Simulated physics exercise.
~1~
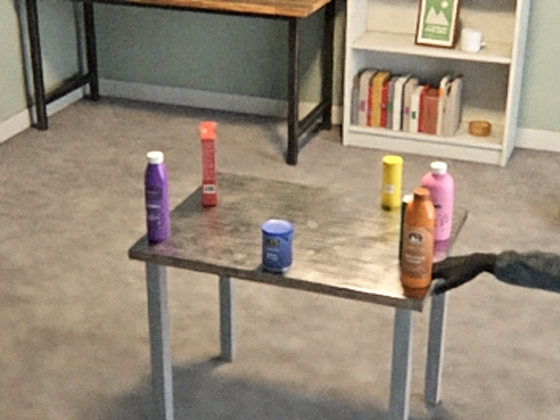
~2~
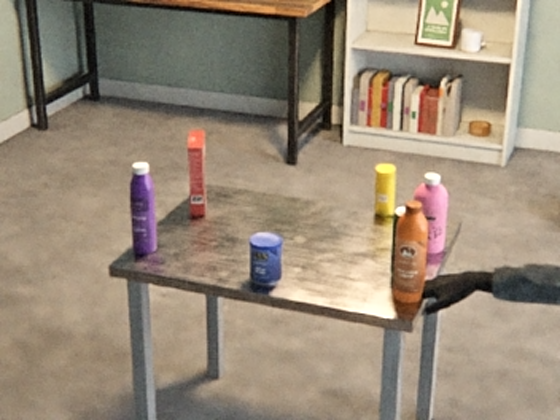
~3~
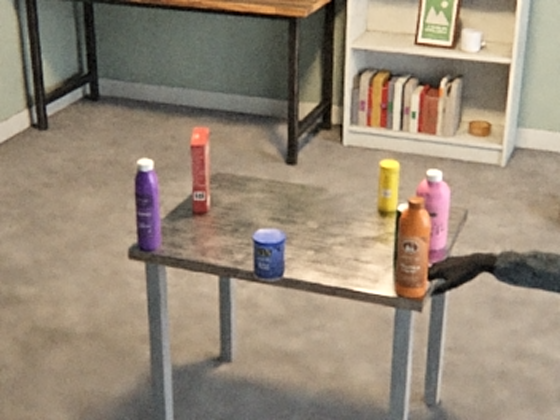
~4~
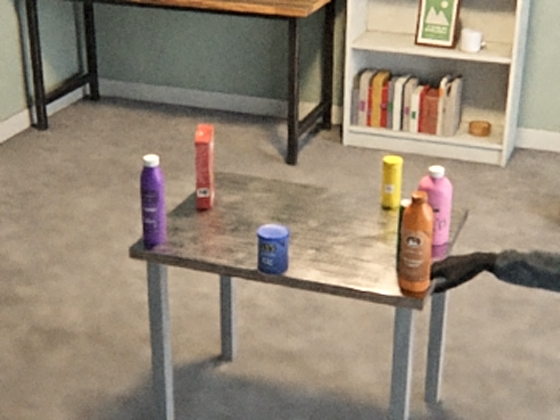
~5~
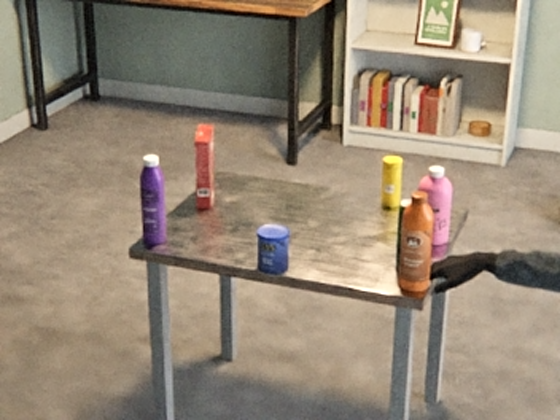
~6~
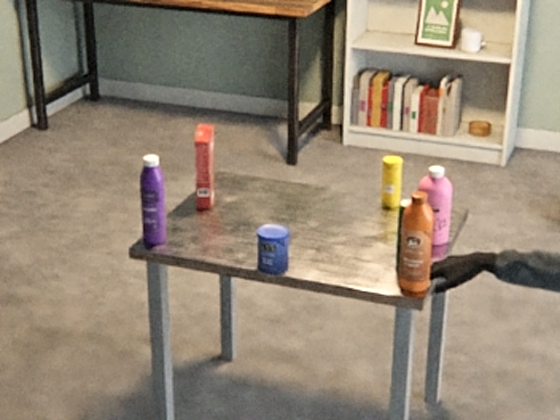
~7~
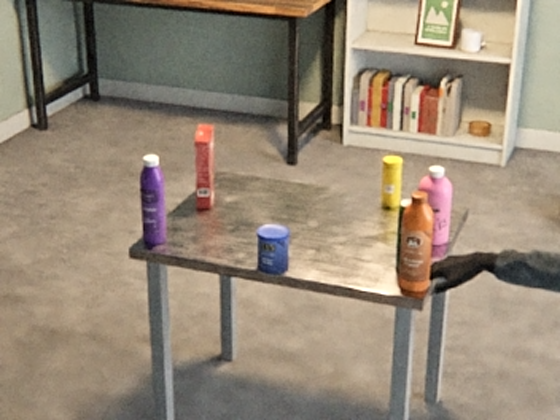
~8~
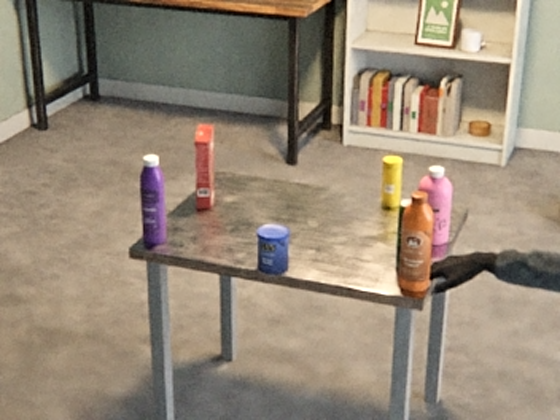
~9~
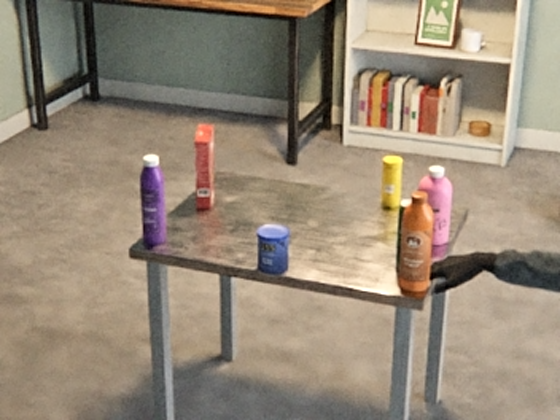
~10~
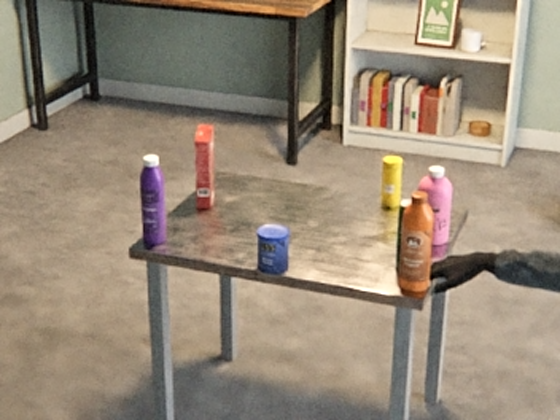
A dark-gloved hand at the right jerked a small table holding bottles, a tin and a red packet slightly toward the viewer and left, then back again. The items shifted a little but all stayed upright as the table came to rest.
